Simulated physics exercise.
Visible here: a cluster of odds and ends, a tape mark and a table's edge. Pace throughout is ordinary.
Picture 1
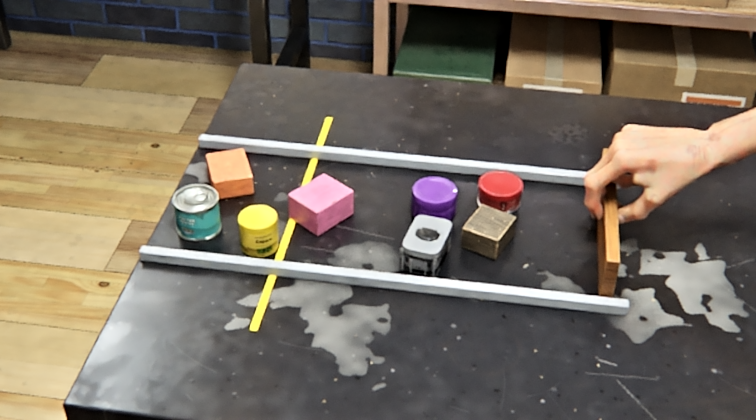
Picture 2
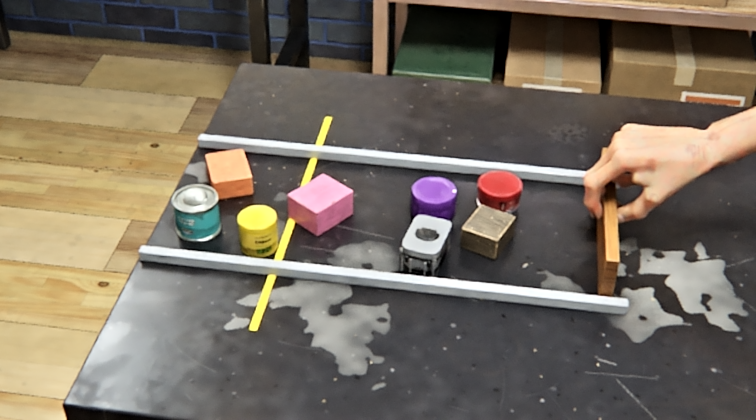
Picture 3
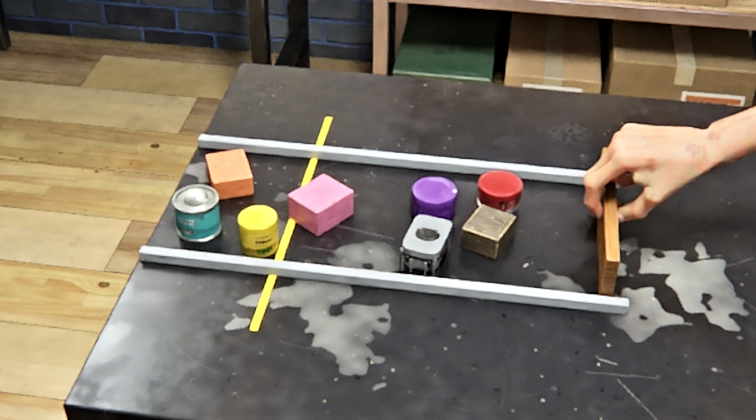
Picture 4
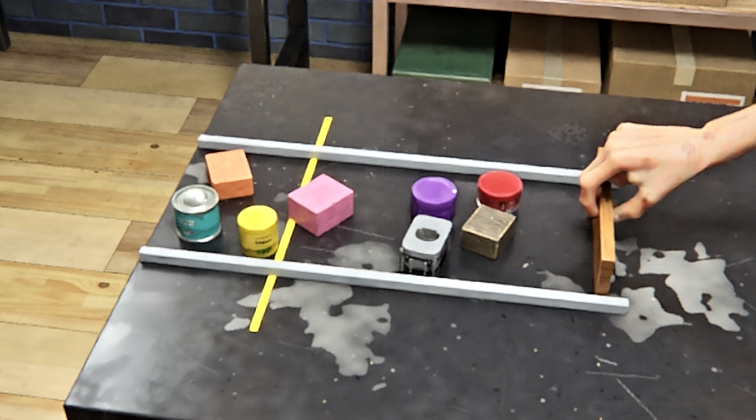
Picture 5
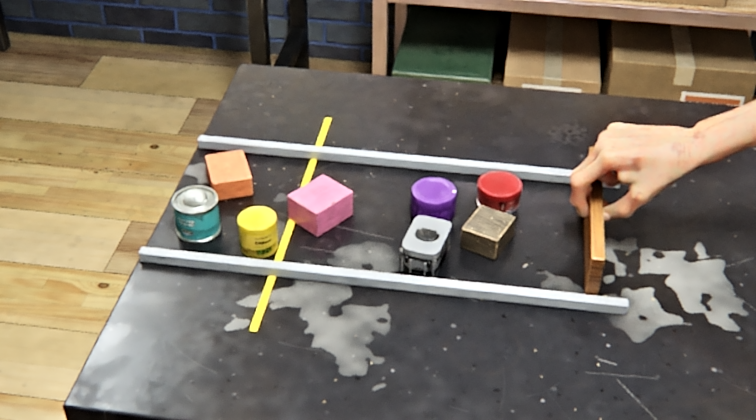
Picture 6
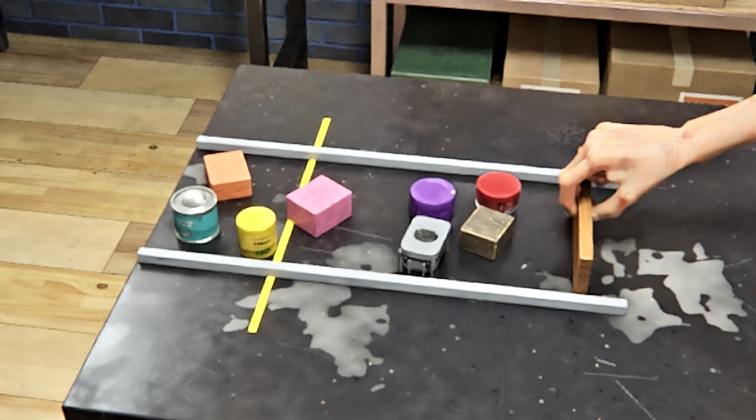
A hand grips an upright wooden board at the right of a dark, stained tabletop, seen from above at an angle by a still camera. Between two pale rails sit an orange block, turquoise pot and yellow tub at left, a pink block by the yellow tape, and purple, grey, red and brownish items toward the right. The hand holds still, then slides the board slightly left, while the objects barely move.
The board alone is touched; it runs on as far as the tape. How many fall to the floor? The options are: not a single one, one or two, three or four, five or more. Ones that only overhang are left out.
Answer: Not a single one.
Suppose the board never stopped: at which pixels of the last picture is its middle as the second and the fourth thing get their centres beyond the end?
It sits around (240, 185) and after that around (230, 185).
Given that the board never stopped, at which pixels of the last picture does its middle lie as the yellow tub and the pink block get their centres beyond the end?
The middle sits near (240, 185) for the first and near (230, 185) for the other.
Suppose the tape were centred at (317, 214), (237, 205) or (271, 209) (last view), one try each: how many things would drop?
The counts: 0, 1 and 0.
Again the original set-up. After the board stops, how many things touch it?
The figure is 4.
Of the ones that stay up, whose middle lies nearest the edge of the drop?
The turquoise pot.
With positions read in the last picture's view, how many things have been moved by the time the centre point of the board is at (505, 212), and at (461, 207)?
So 2, and at the other place 4.
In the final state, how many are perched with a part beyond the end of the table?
0 is the number.
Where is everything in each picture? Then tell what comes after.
Turquoise pot (197, 213); orange block (229, 174); yellow tub (259, 232); board (607, 222); tape (296, 210), in the first frame.
Orange block (229, 174); black block (488, 232), in the second frame.
Yellow tub (259, 232); grey case (427, 246), in the third frame.
Turquoise pot (197, 214); board (603, 220), in the fourth frame.
Orange block (229, 175); pink block (320, 205), in the fifth frame.
Turquoise pot (196, 215); orange block (227, 175); yellow tub (257, 233); board (582, 219); tape (295, 211), in the sixth frame.
Early on, none off yet; turquoise pot at rest near (196, 215); orange block at rest near (227, 175); yellow tub at rest near (257, 233).
Finally, the number that fall off is zero.
